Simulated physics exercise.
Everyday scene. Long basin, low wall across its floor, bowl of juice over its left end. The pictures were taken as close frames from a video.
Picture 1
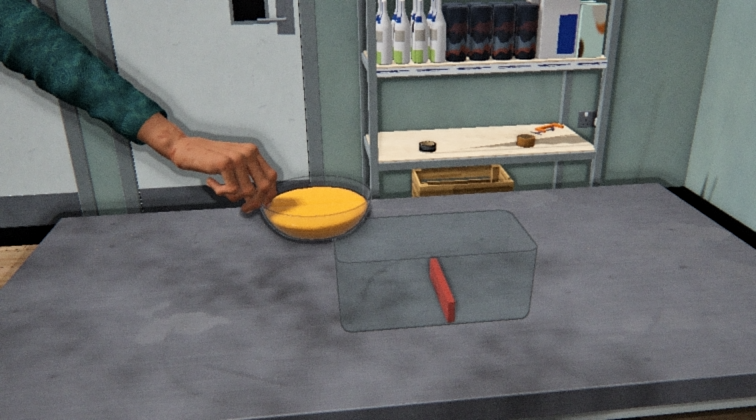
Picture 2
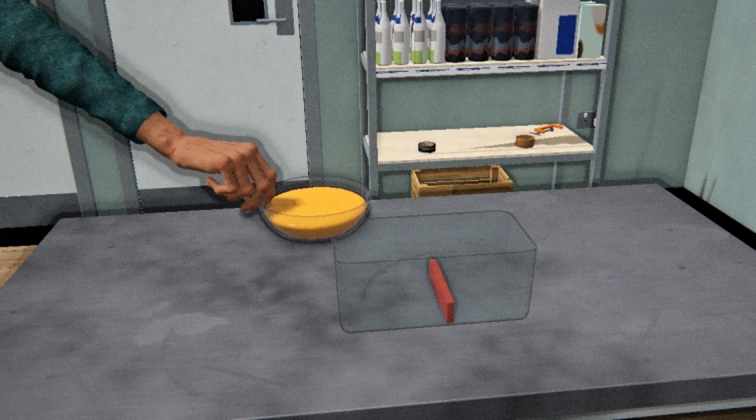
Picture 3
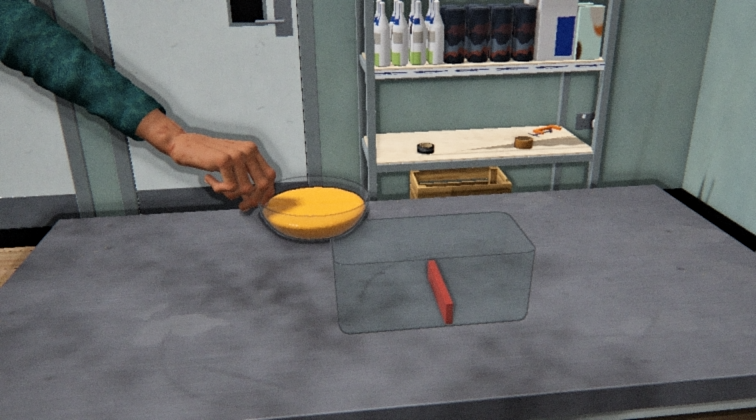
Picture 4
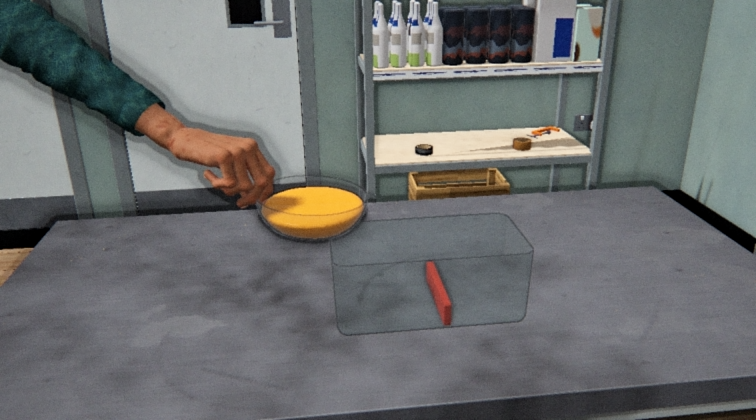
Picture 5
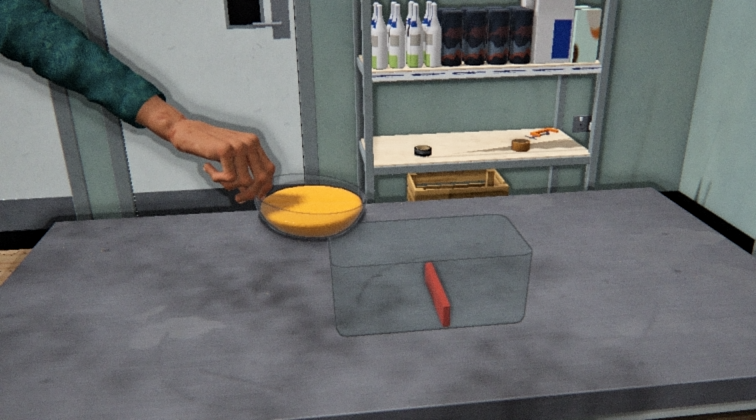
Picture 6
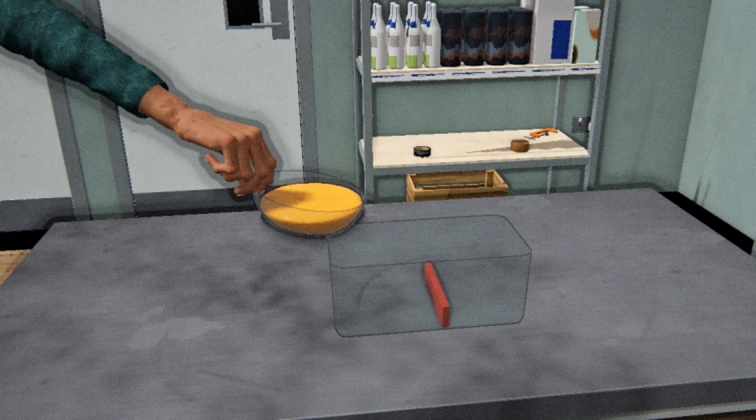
On a grey tabletop, a hand in a green sleeve held a clear bowl of orange juice above the left end of a see-through basin with a low red wall inside, tilting it only very slightly.
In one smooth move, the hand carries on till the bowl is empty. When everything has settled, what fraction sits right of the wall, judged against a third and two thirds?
It settles with less than one third on the right.
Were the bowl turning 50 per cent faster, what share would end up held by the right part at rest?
Close to 40 per cent.
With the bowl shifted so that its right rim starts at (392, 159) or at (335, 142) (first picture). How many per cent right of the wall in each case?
It would come to near 80 per cent, and then near 10 per cent.
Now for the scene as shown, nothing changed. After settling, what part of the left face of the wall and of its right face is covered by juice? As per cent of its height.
Left part: 50 per cent; right part: 20.
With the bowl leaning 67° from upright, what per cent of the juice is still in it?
Remaining fraction: Approx. 40 %.
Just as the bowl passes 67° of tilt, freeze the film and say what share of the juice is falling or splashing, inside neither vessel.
It's close to 45 %.
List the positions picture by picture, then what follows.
Tilt 0°; pouring edge (371, 192); surface from (264, 206) to (367, 201); the long basin's rim runs from (334, 242) to (524, 229); the wall's top is at (442, 280), in the first frame.
Tilt 0°; pouring edge (370, 193); surface from (264, 207) to (367, 201), in the second frame.
Tilt 2°; pouring edge (369, 194); surface from (262, 207) to (365, 201), in the third frame.
Tilt 4°; pouring edge (367, 196); surface from (261, 206) to (363, 201), in the fourth frame.
Tilt 7°; pouring edge (366, 197); surface from (260, 204) to (362, 200), in the fifth frame.
Tilt 11°; pouring edge (365, 197); surface from (259, 200) to (362, 198), in the sixth frame.
A moment on, the bowl is tipped part way and 38 per cent is still to pour, 19 is left of the wall and 0 right of it.
Next, the bowl is tipped right over and 0 per cent is still to pour, 71 is left of the wall and 24 right of it.
Then the bowl is tipped right over and 0 per cent is still to pour, 75 is left of the wall and 24 right of it.
Later the bowl is tipped right over and 0 per cent is still to pour, 75 is left of the wall and 24 right of it.
Finally, 75 per cent lies left of the wall, 24 right of it and 1 outside.
